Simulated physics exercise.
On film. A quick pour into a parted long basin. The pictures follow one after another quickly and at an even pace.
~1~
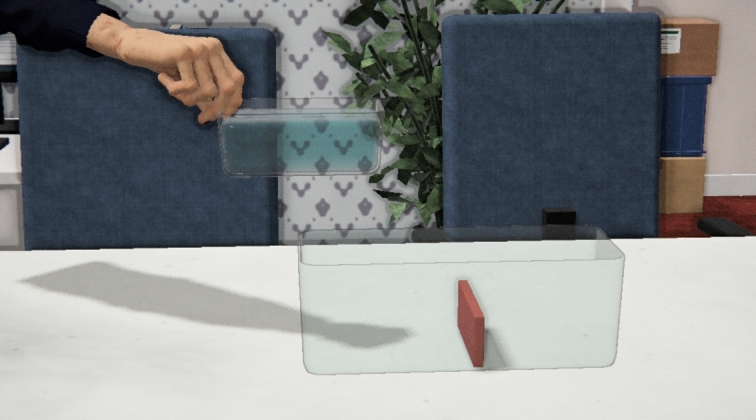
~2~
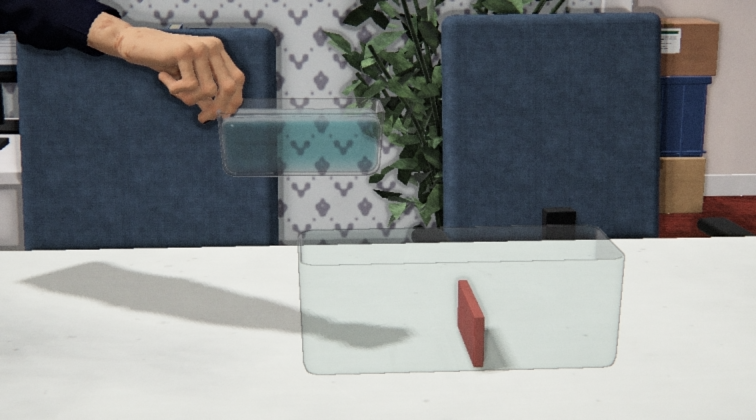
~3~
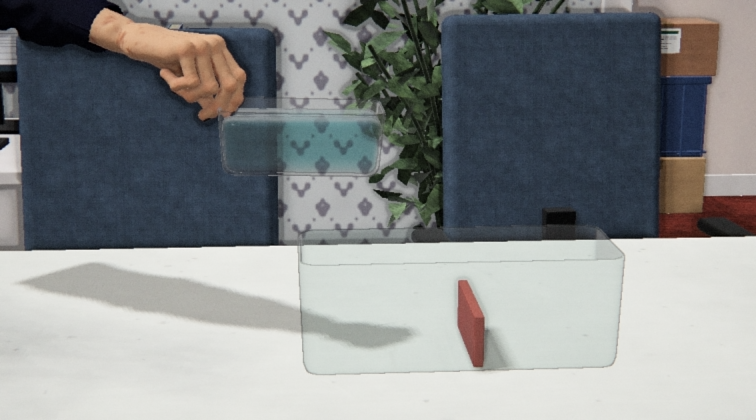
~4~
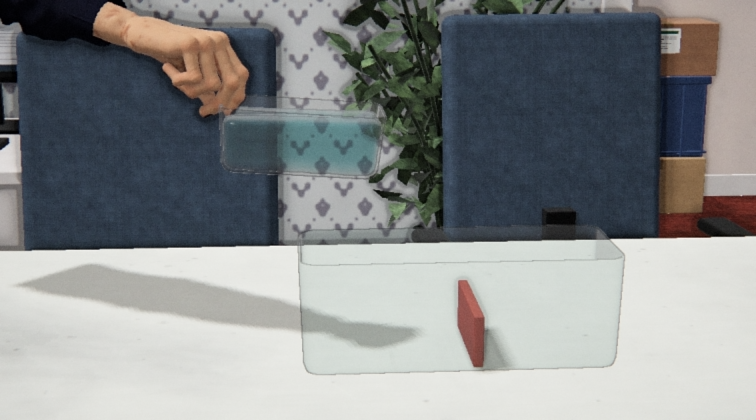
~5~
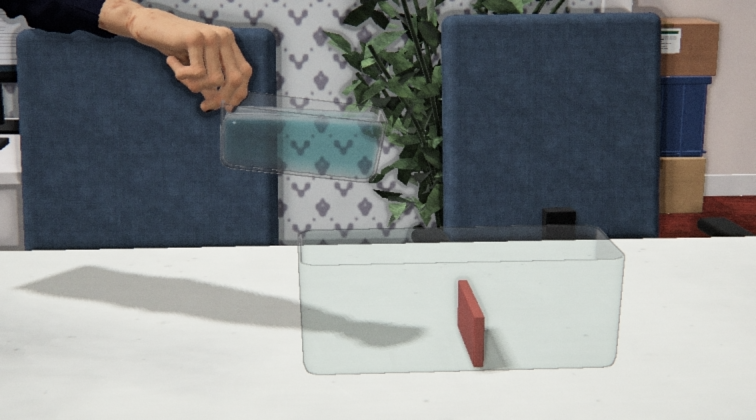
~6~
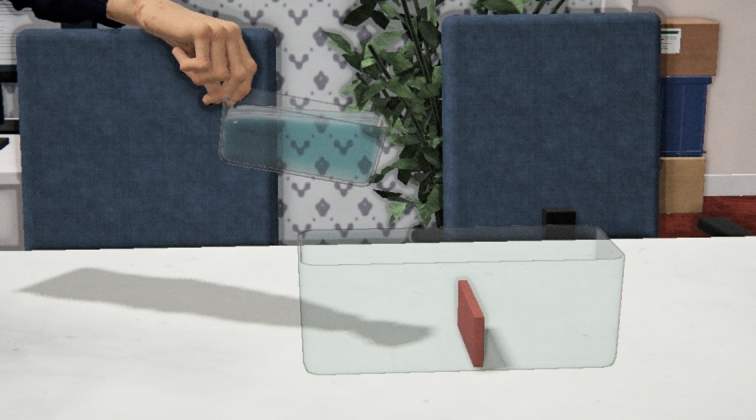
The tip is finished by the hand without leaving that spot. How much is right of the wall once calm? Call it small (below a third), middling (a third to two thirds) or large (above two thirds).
Small.
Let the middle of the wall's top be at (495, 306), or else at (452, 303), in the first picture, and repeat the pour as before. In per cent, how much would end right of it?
About 5 per cent, then about 35 per cent.
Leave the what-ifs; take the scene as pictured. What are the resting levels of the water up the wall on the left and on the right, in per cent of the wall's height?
On the left roughly 50, on the right roughly 0.
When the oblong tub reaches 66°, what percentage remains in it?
It still holds close to 35 per cent at that lean.
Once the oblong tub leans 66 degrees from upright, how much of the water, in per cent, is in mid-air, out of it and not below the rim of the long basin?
It's about 45 per cent.
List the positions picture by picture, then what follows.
It leans 0°; its right rim is at (381, 107); the water meets the walls at (223, 117) and (378, 115); the long basin's rim runs from (299, 249) to (611, 243); the wall's top is at (471, 299), in the first frame.
It leans 0°; its right rim is at (381, 108); the water meets the walls at (224, 116) and (378, 116), in the second frame.
It leans 2°; its right rim is at (382, 109); the water meets the walls at (224, 116) and (379, 116), in the third frame.
It leans 4°; its right rim is at (383, 113); the water meets the walls at (225, 115) and (379, 117), in the fourth frame.
It leans 7°; its right rim is at (384, 117); the water meets the walls at (226, 114) and (380, 119), in the fifth frame.
It leans 11°; its right rim is at (385, 123); the water meets the walls at (227, 114) and (383, 120), in the sixth frame.
A moment on, the oblong tub is tipped part way and 37 per cent is still to pour, 20 is left of the wall and 0 right of it.
Next, the oblong tub is tipped on its side and 7 per cent is still to pour, 78 is left of the wall and 3 right of it.
Then the oblong tub is tipped right over and 1 per cent is still to pour, 85 is left of the wall and 4 right of it.
Later the oblong tub is tipped right over and 0 per cent is still to pour, 86 is left of the wall and 4 right of it.
Finally, 86 per cent lies left of the wall, 4 right of it and 10 outside.
